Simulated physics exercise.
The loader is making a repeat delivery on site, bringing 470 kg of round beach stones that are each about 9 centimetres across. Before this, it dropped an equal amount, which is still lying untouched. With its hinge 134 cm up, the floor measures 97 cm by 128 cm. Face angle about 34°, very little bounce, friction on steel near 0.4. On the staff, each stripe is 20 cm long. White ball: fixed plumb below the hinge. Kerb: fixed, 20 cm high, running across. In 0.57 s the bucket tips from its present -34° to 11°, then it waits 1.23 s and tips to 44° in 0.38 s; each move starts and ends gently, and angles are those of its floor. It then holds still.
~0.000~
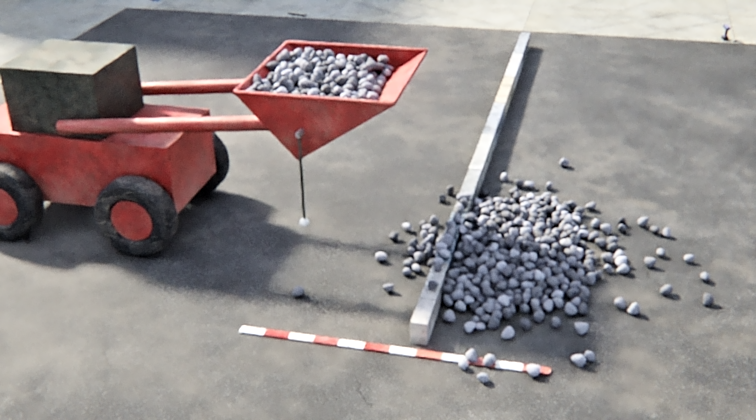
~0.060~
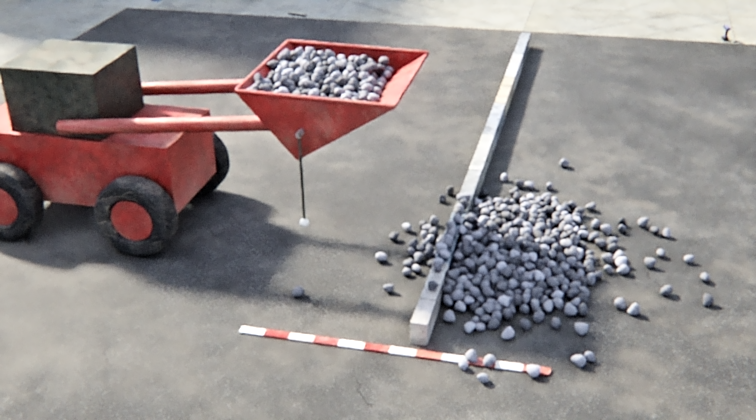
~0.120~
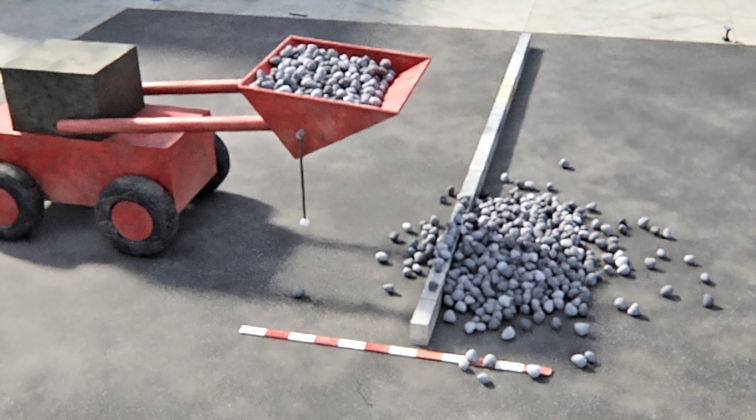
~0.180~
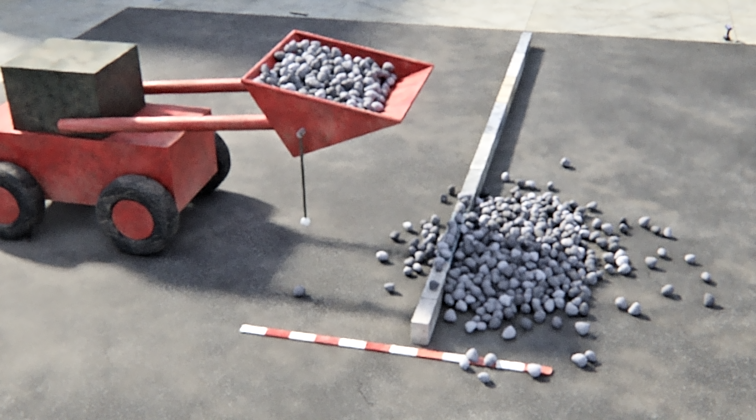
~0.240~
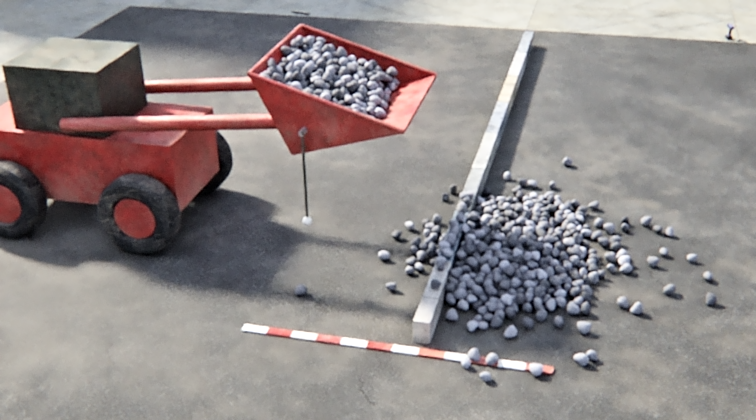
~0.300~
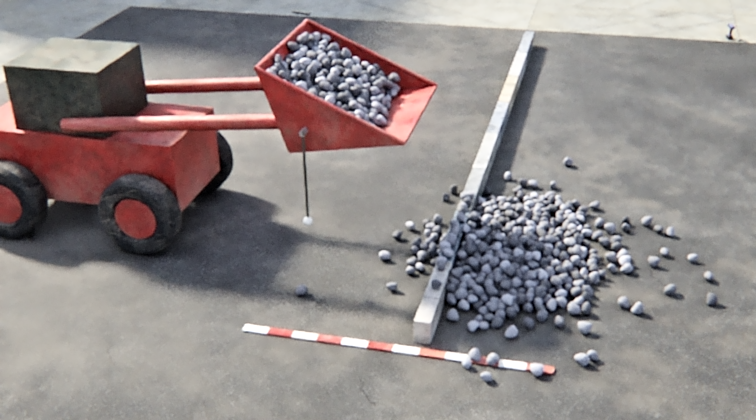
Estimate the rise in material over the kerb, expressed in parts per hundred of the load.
Close to 25 parts in a hundred.
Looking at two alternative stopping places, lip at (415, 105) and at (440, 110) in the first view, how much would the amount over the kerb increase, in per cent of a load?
Case one about 45 %, case two about 65 %.
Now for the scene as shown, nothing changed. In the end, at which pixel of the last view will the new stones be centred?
Their centre ends up near (431, 236).
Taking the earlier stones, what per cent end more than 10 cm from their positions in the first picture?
I'd say roughly 5 per cent of them.
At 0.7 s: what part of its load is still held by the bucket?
That works out to about 100 %.
After 0.4 s the floor is at 4°; in per cent of one load, 100 in the bucket, 8 on this side of the kerb, 92 over the kerb; the foremost stones are at (678, 261).
After 0.7 s the floor is at 11°; in per cent of one load, 100 in the bucket, 8 on this side of the kerb, 92 over the kerb; the foremost stones are at (678, 261).
After 2.6 s the floor is at 44°; in per cent of one load, 3 in the bucket, 80 on this side of the kerb, 117 over the kerb; the foremost stones are at (678, 261).
After 5.4 s the floor is at 44°; in per cent of one load, 0 in the bucket, 83 on this side of the kerb, 117 over the kerb; the foremost stones are at (678, 261). Net gain over the kerb, 25.
